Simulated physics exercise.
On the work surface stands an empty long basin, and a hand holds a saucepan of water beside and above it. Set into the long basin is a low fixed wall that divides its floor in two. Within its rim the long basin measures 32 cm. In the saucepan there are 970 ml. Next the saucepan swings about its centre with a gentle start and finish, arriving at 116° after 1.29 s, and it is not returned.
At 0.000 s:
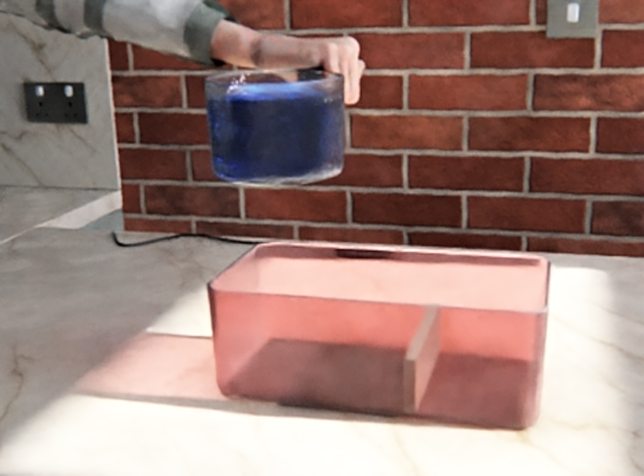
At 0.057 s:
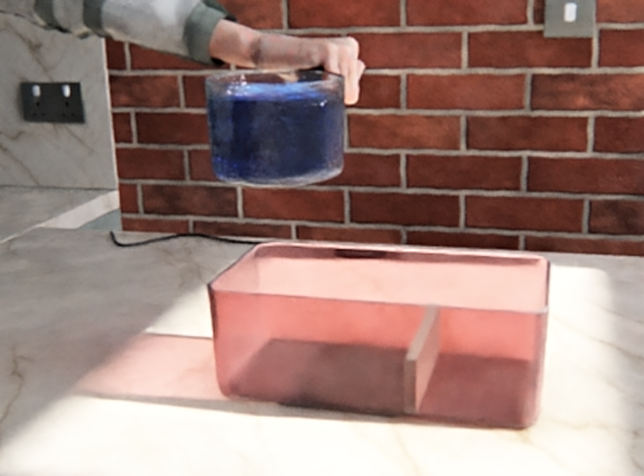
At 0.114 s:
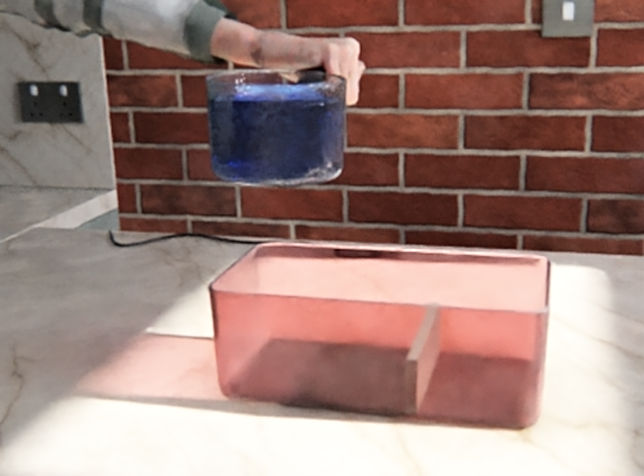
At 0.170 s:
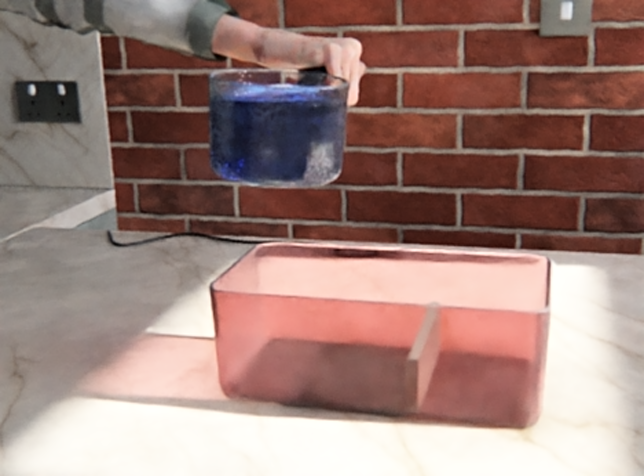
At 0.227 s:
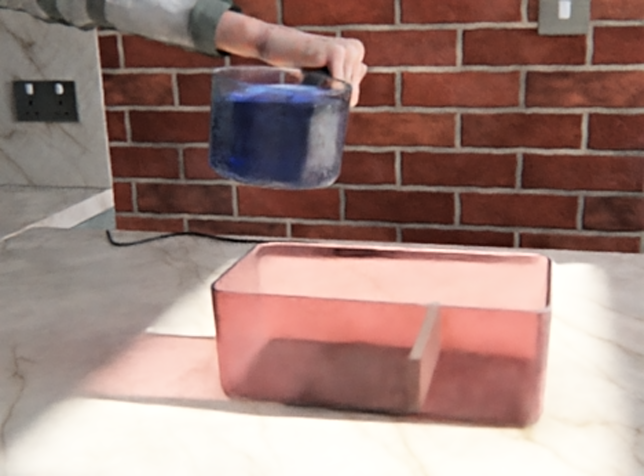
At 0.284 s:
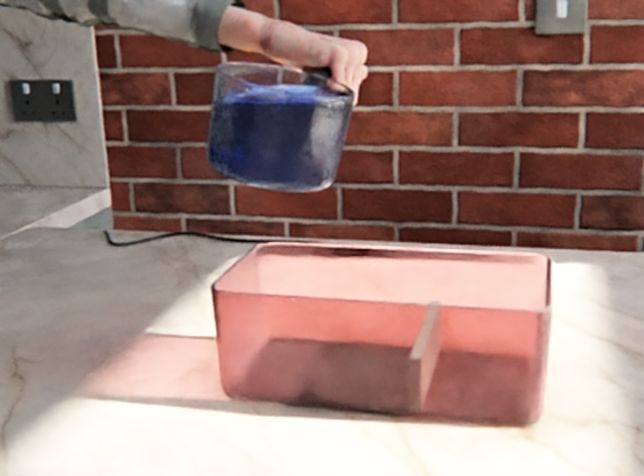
On a pale work surface by a brick wall, a hand held a clear saucepan of blue water above an empty pink basin with a divider, then slowly tilted it slightly to the right.
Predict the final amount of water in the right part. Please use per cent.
The right part ends with roughly 48 per cent.
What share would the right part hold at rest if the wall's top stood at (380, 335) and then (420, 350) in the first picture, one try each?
It comes to 80 per cent, and then 50 per cent.
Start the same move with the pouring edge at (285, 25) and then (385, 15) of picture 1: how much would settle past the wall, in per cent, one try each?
Respectively 5 and 85 %.
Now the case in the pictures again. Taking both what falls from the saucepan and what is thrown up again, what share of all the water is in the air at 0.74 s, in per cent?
It comes to roughly 26 per cent.
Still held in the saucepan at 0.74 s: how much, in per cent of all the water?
Some 62 per cent.
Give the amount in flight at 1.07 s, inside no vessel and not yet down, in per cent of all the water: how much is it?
Roughly 10 %.
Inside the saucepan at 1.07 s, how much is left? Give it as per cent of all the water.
Close to 10 percent of the whole amount.
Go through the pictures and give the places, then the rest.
The first picture shows tilt 0°; pouring edge (341, 80); surface from (216, 92) to (340, 92); the long basin's rim runs from (233, 266) to (550, 285); the wall's top is at (424, 330).
The second picture shows tilt 1°; pouring edge (341, 81); surface from (216, 92) to (341, 93).
The third picture shows tilt 2°; pouring edge (343, 83); surface from (217, 92) to (342, 94).
The fourth picture shows tilt 5°; pouring edge (346, 87); surface from (221, 92) to (344, 94).
The fifth picture shows tilt 9°; pouring edge (349, 91); surface from (222, 94) to (348, 96).
The sixth picture shows tilt 13°; pouring edge (352, 98); surface from (222, 94) to (351, 95).
Then, 0.74 s in, the tilt is 71° and 61 per cent is still to pour, 4 is left of the wall and 9 right of it.
Then, 1.07 s in, the tilt is 108° and 10 per cent is still to pour, 32 is left of the wall and 48 right of it.
Then, 1.41 s in, the tilt is 116° and 0 per cent is still to pour, 51 is left of the wall and 48 right of it.
Then, 1.79 s in, the tilt is 116° and 0 per cent is still to pour, 51 is left of the wall and 48 right of it.
Finally, 51 per cent lies left of the wall, 48 right of it and 1 outside.
